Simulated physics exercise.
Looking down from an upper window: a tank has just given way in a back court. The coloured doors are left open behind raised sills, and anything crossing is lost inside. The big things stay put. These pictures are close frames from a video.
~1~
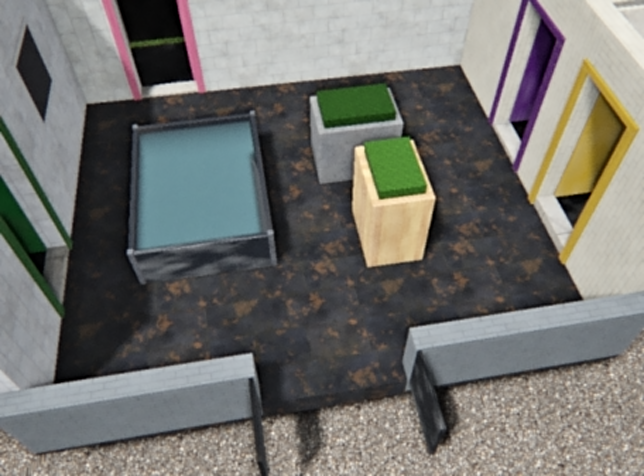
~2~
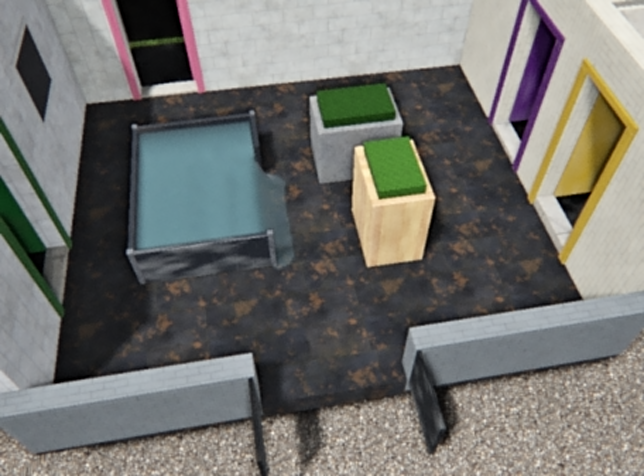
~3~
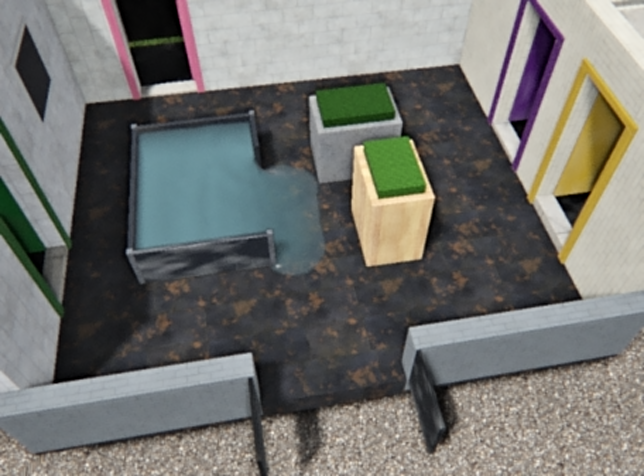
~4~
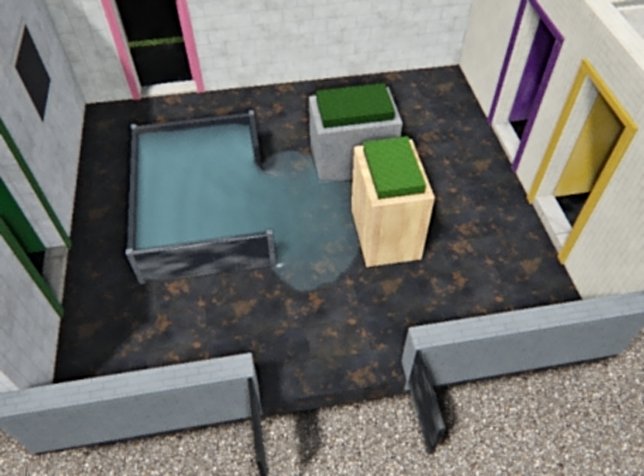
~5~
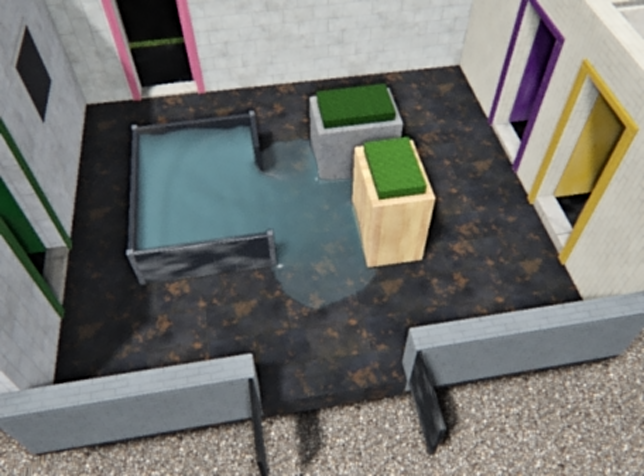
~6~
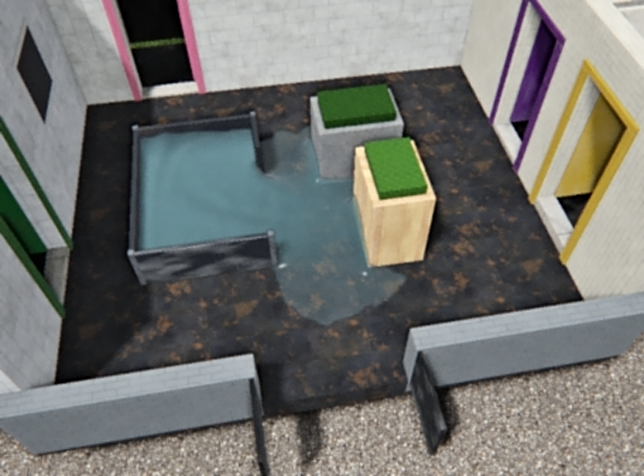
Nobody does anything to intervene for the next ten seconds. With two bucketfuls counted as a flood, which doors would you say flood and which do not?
One by one: The purple door will be over the cap; the pink door will be at or under the cap; the yellow door will be at or under the cap; the green door will be at or under the cap.
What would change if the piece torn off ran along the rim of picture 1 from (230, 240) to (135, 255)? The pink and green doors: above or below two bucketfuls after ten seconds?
Going door by door: The pink one gets too much, and the green one stays safe.
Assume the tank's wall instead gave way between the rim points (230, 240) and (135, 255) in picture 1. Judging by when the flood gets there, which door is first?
That one is the green door.
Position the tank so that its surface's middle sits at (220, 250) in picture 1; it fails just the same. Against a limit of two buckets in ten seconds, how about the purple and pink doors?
Note: Purple door falls short; pink door falls short.
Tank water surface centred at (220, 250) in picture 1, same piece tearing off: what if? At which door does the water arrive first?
It's the door marked yellow, in my view.
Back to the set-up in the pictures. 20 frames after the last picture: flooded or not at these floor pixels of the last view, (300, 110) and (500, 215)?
Taken in order, drenched then drenched.
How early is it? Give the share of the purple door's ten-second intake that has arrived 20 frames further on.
About 75 %.
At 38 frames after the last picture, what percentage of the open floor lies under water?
About 75 %.
A moment on, water covers 25 % of the floor; the purple door wet at the sill, nothing in, the pink door not reached, the yellow door not reached, the green door not reached.
Next, water covers 40 % of the floor; the purple door over two buckets in, the pink door not reached, the yellow door wet at the sill, nothing in, the green door not reached.
Then, water covers 55 % of the floor; the purple door over two buckets in, the pink door wet at the sill, nothing in, the yellow door under two buckets in, the green door not reached.
Later, water covers 75 % of the floor; the purple door over two buckets in, the pink door wet at the sill, nothing in, the yellow door under two buckets in, the green door not reached.
In the end, water covers 80 % of the floor; the purple door over two buckets in, the pink door wet at the sill, nothing in, the yellow door under two buckets in, the green door not reached.
